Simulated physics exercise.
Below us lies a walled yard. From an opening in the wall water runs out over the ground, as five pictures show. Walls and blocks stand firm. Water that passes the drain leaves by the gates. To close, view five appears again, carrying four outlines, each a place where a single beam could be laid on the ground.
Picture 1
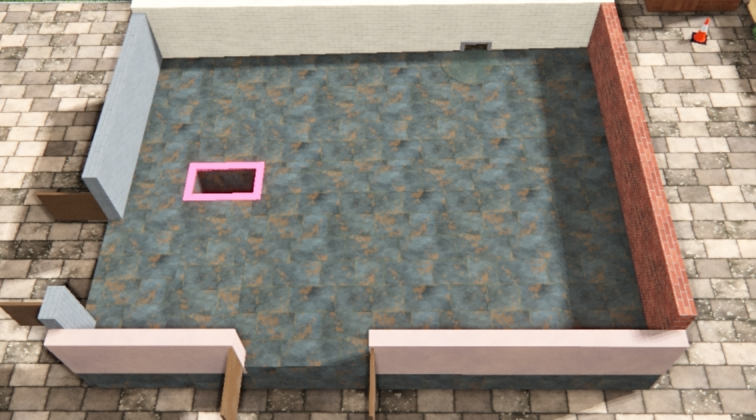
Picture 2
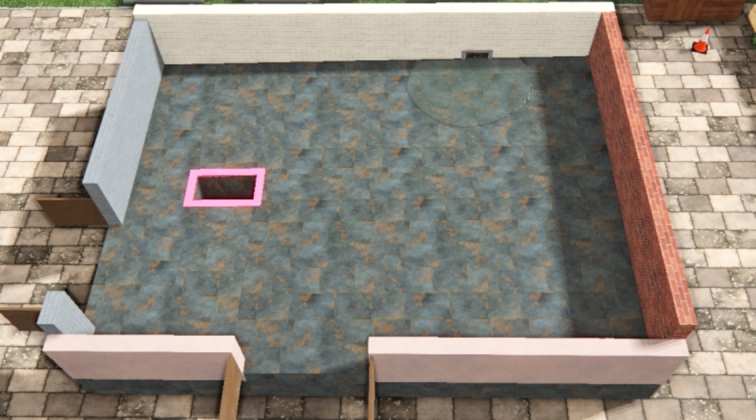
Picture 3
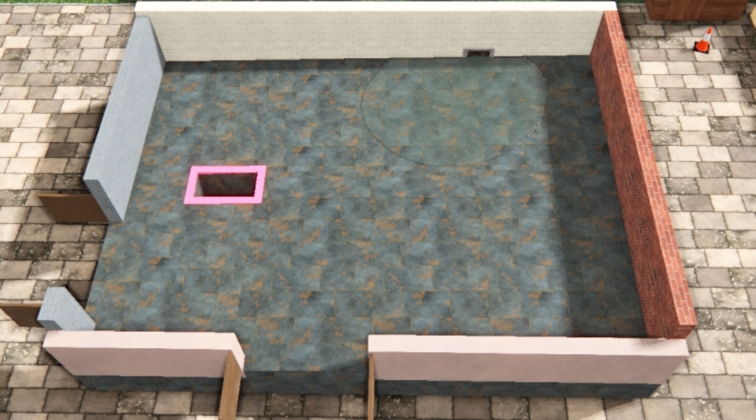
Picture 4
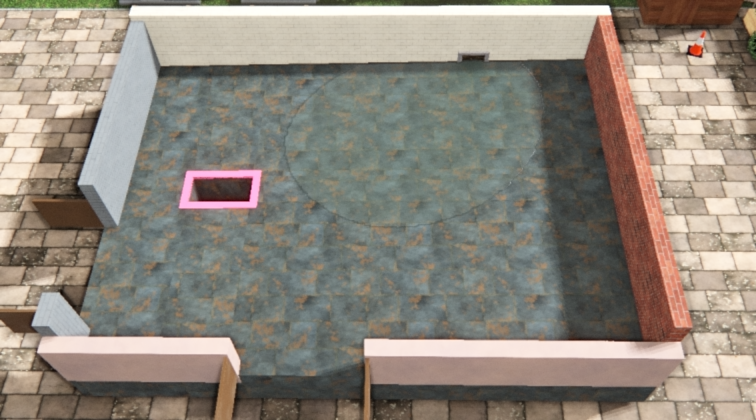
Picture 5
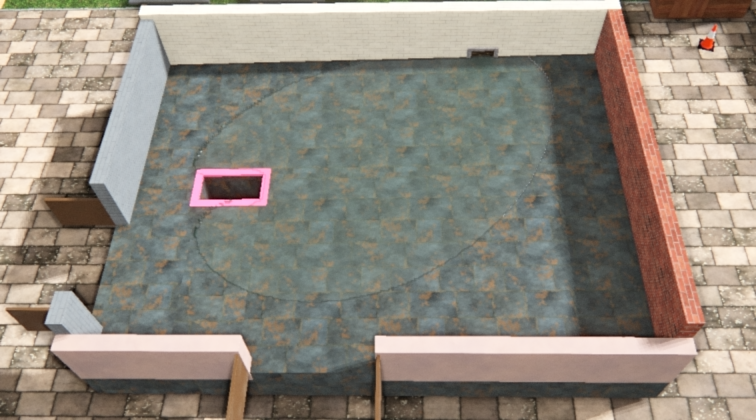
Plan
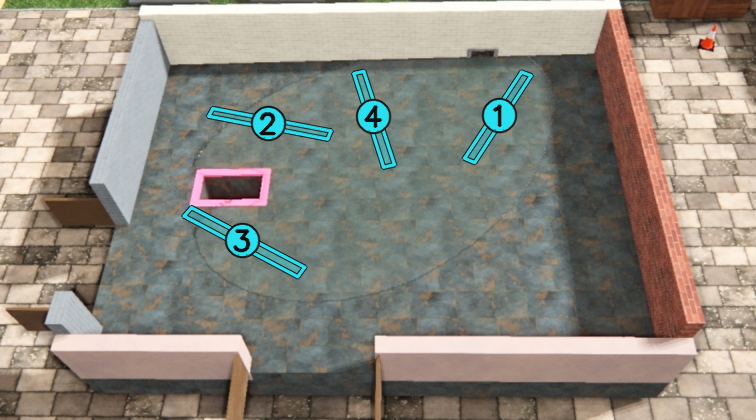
A faint, thin-edged sheet of water emerges beside the small outlet at the foot of the pale back wall, inside a walled yard. It widens across the dark, mottled floor toward the left and the front, its curved edge passing mid-yard and then reaching around the pink-rimmed drain pit.
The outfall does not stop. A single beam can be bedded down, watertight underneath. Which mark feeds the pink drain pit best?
3 beats the others.
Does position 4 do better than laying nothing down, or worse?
It is worse.
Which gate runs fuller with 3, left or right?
More leaves on the left.
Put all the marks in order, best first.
3, 1, 2, 4.
On the marked copy, 1 from (469, 160) to (526, 73); 2 from (210, 112) to (329, 135); 3 from (187, 211) to (301, 271); 4 from (358, 72) to (389, 165).
With 1, about 31 % of the stream goes into the pink drain pit, about 68 % out by the gates.
With 2, about 21 % of the stream goes into the pink drain pit, about 79 % out by the gates.
With 3, about 58 % of the stream goes into the pink drain pit, about 41 % out by the gates.
With 4, about 4 % of the stream goes into the pink drain pit, about 96 % out by the gates.
